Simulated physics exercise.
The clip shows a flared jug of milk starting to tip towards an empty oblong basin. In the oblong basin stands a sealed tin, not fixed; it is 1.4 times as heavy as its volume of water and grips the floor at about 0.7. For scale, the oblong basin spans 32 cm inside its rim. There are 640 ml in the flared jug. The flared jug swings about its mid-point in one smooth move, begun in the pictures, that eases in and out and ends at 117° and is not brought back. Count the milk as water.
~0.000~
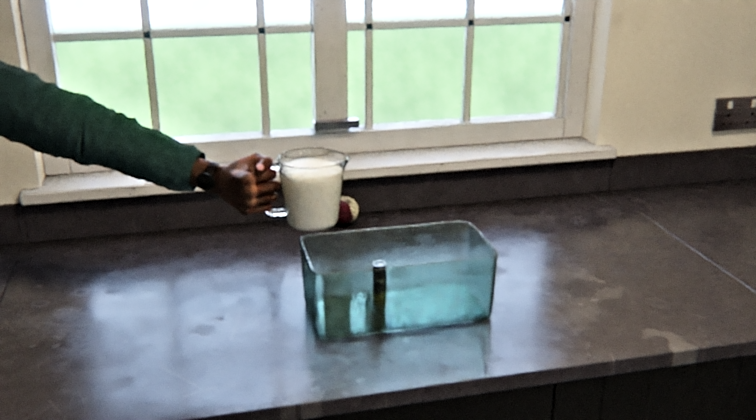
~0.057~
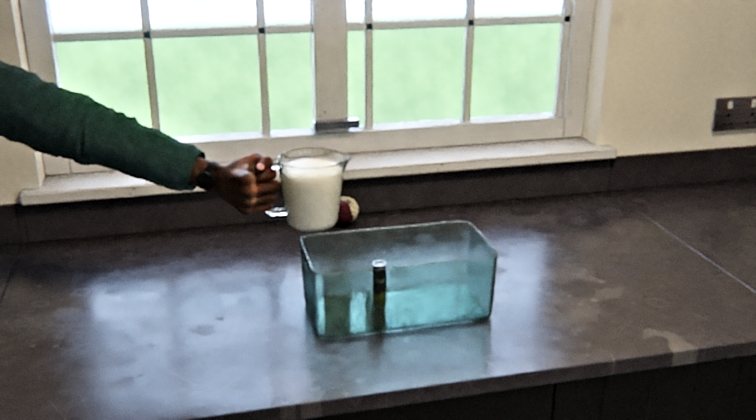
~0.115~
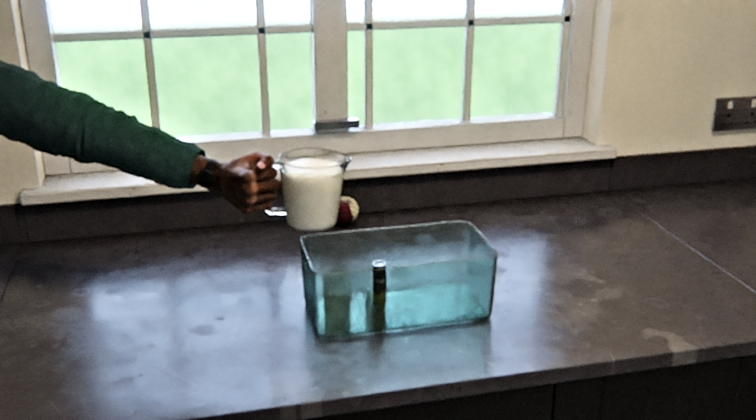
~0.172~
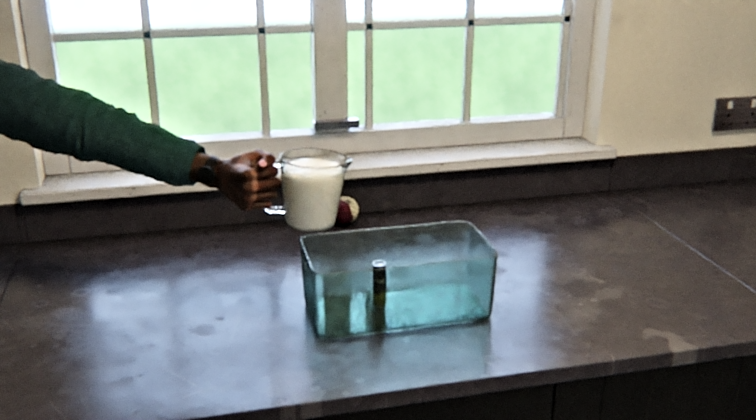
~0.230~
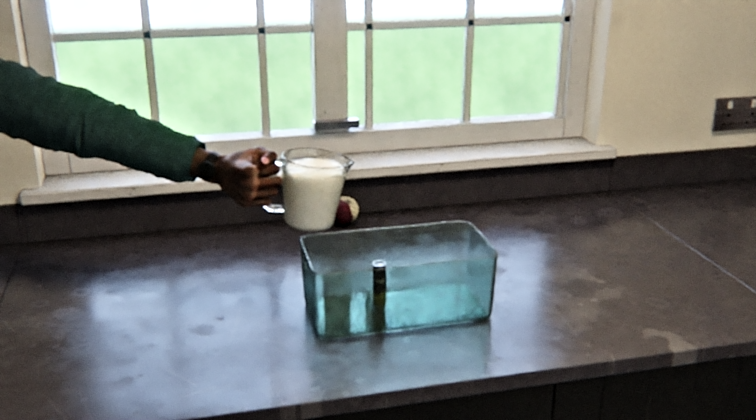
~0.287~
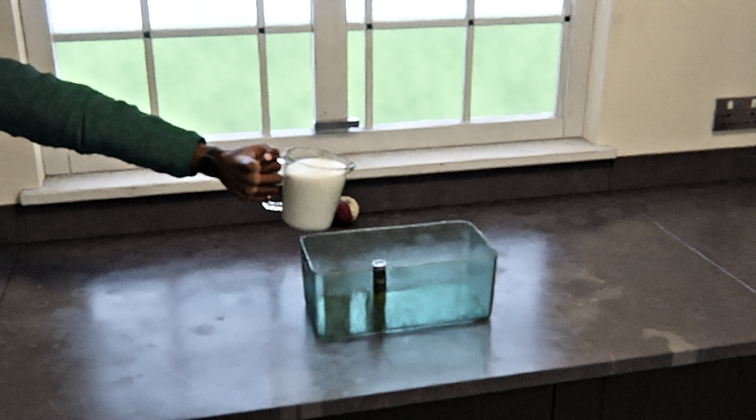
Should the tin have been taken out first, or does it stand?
It goes over.
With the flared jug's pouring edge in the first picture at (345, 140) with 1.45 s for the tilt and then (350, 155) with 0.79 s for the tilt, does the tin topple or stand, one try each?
First it falls; then it falls.
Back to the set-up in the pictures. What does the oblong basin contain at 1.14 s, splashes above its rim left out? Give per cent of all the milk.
Some 78 per cent.
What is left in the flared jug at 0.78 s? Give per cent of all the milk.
Near 72 in a hundred.
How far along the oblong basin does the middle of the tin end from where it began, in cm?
Some 6.0 cm.
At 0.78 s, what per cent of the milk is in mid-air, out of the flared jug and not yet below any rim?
Near 16 in a hundred.
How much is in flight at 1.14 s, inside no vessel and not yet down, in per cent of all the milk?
Near 10 in a hundred.
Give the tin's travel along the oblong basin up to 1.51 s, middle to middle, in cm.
Some 6 cm.
By 0.78 s the tilt is 67° and 72 per cent is still to pour; the tin stands where it began.
By 1.14 s the tilt is 106° and 12 per cent is still to pour; the tin stands where it began.
By 1.51 s the tilt is 117° and 0 per cent is still to pour; the tin lies on its side.
By 1.92 s the tilt is 117° and 0 per cent is still to pour; the tin lies on its side.
At rest the tin lies on its side.
